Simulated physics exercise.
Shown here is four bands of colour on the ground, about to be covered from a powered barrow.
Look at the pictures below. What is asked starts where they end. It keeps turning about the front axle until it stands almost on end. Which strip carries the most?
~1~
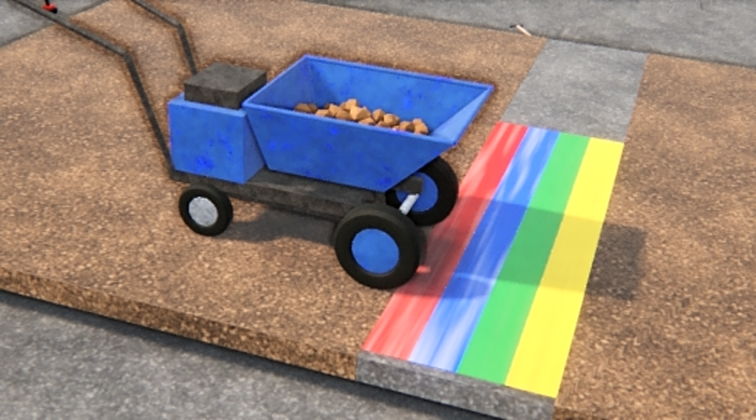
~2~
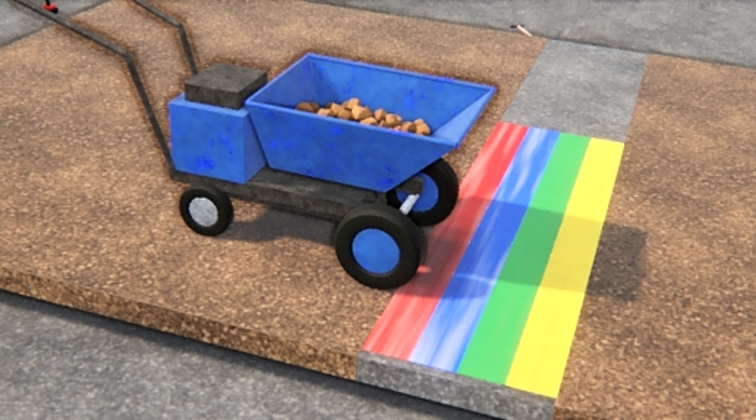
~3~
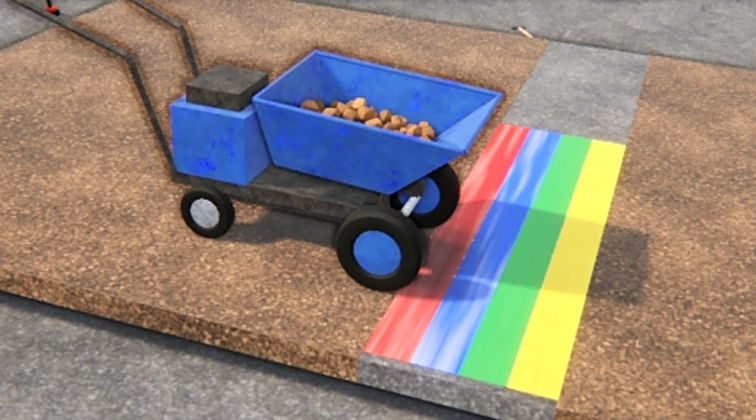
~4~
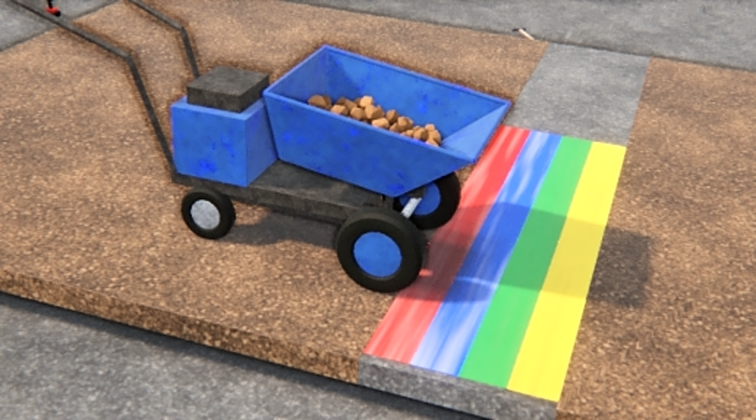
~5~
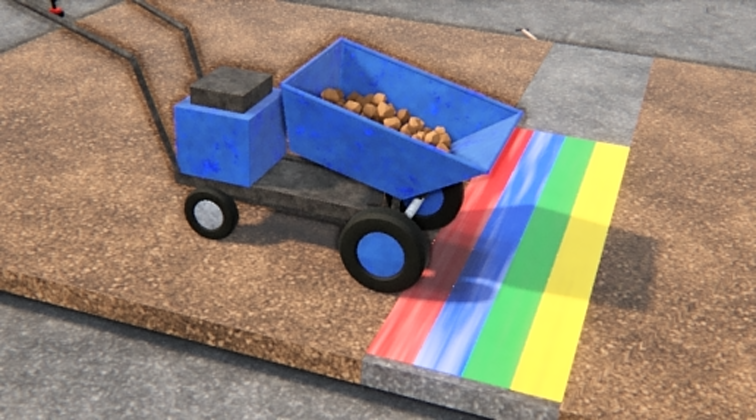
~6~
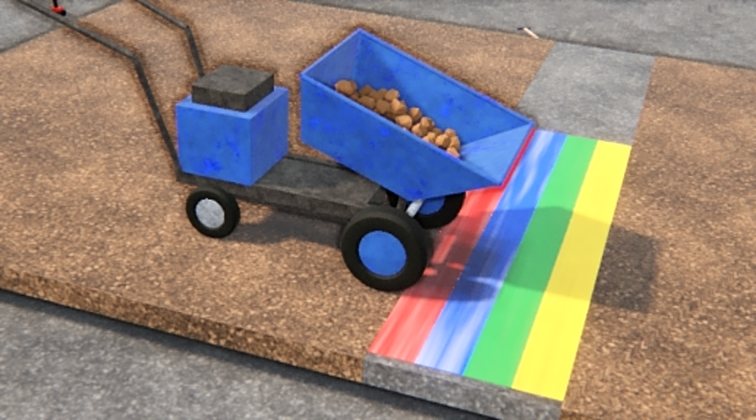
The yellow strip.
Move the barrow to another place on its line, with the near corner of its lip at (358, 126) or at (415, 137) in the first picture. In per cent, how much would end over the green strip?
Near 20 % and 40 %.
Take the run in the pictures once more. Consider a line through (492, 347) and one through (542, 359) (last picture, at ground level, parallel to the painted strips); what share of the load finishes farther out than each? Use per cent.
70 % and 50 %.
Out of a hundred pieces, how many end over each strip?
Red strip: 0 %, blue strip: 0 %, green strip: 5 %, yellow strip: 35 %.
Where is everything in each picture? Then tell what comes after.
The first frame shows lip of the skip near (453, 144), level; top of the load near (366, 126), clay clods; red strip near (404, 320); blue strip near (449, 331); green strip near (495, 342); yellow strip near (542, 353).
The second frame shows lip of the skip near (456, 145), level; top of the load near (368, 125).
The third frame shows lip of the skip near (463, 152), tipped barely; top of the load near (333, 116).
The fourth frame shows lip of the skip near (473, 161), tipped a little; top of the load near (326, 114).
The fifth frame shows lip of the skip near (487, 172), tipped a little; top of the load near (339, 109).
The sixth frame shows lip of the skip near (500, 184), tipped clearly; top of the load near (352, 102); red strip near (411, 322); blue strip near (456, 333); green strip near (502, 344); yellow strip near (549, 356).
Shortly afterwards, skip tipped steeply; the whole lot in the skip.
Next, skip tipped steeply; the bulk in the skip; only a few over the green strip; near a quarter over the yellow strip.
Some moments later, skip tipped right over; near a quarter in the skip; a little over the green strip; near a third over the yellow strip; near a quarter off the paint.
In the end, skip tipped right over; near a quarter in the skip; none at all over the red strip; none at all over the blue strip; a little over the green strip; near a third over the yellow strip; near a quarter off the paint.
